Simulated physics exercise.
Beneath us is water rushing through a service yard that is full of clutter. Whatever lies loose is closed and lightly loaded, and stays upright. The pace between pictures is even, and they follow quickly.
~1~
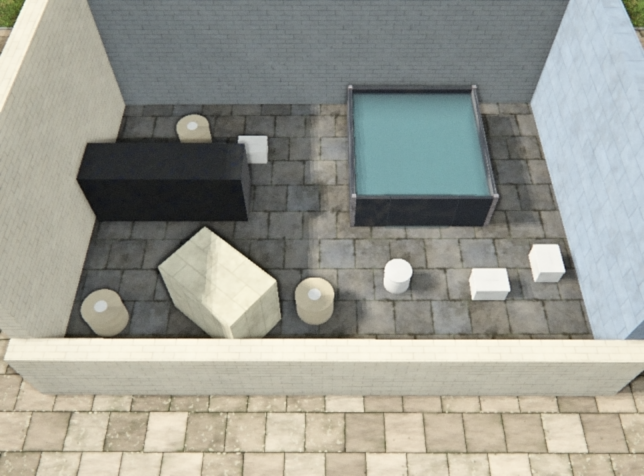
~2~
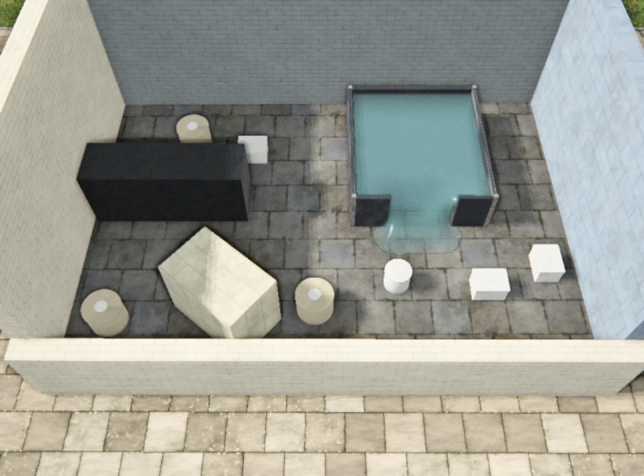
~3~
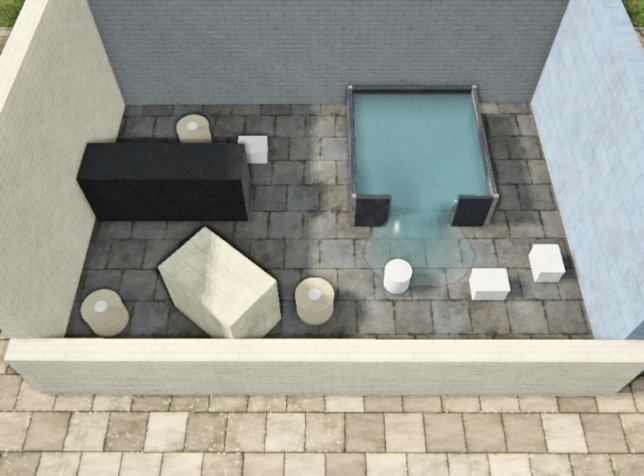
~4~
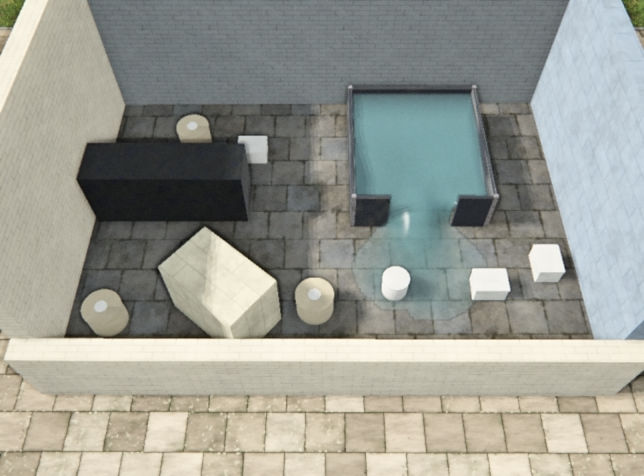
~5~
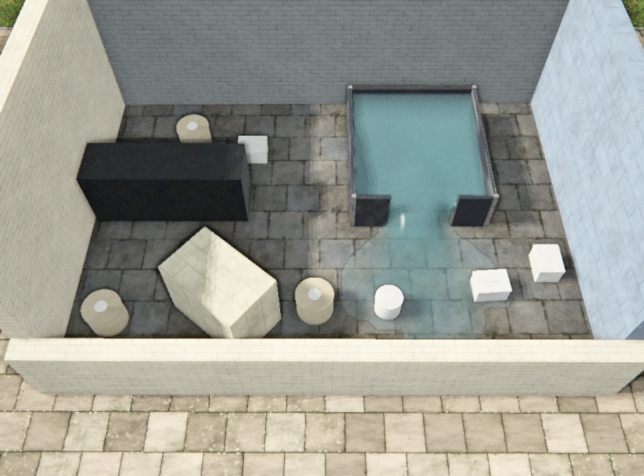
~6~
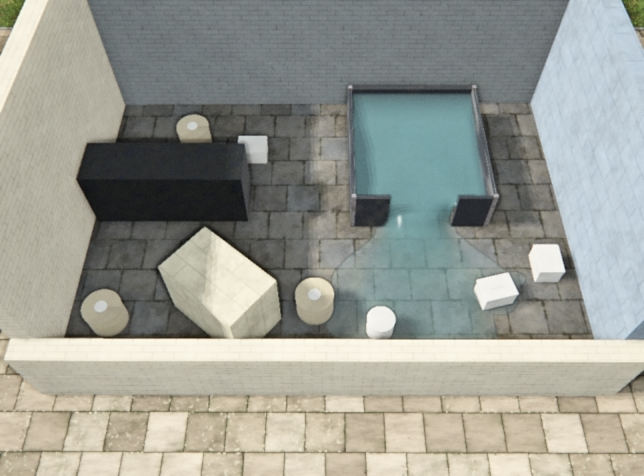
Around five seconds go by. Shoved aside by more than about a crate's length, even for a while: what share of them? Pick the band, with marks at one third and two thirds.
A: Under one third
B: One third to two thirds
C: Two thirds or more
(C) Two thirds or more.
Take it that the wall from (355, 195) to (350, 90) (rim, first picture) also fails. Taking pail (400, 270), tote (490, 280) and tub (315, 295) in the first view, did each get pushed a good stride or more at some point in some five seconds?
Object by object: Less than that, less than that, displaced that much.
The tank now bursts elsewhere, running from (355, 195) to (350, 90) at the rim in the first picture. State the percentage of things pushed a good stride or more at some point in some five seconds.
About 60 %.
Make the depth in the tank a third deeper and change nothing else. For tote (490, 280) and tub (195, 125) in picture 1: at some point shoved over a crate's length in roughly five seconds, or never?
Lab note, in order: Reached that mark / stayed below that mark.
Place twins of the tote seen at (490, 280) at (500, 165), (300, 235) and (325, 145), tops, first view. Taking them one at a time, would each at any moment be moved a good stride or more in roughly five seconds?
Shoved clear, shoved clear, shoved clear.
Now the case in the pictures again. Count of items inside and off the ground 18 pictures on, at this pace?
The number is 3.
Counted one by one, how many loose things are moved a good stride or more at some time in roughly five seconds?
5 in all.
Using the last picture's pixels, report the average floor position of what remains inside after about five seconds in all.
Centre of the remaining clutter: Around (303, 168).
A moment on, 2 of 7 are well off their spots; 1 afloat.
Next, 2 of 7 are well off their spots; 2 afloat.
Later, 4 of 7 are well off their spots; 3 afloat.
In the end, 5 of 7 are well off their spots, and 5 have been at some point; 4 afloat.
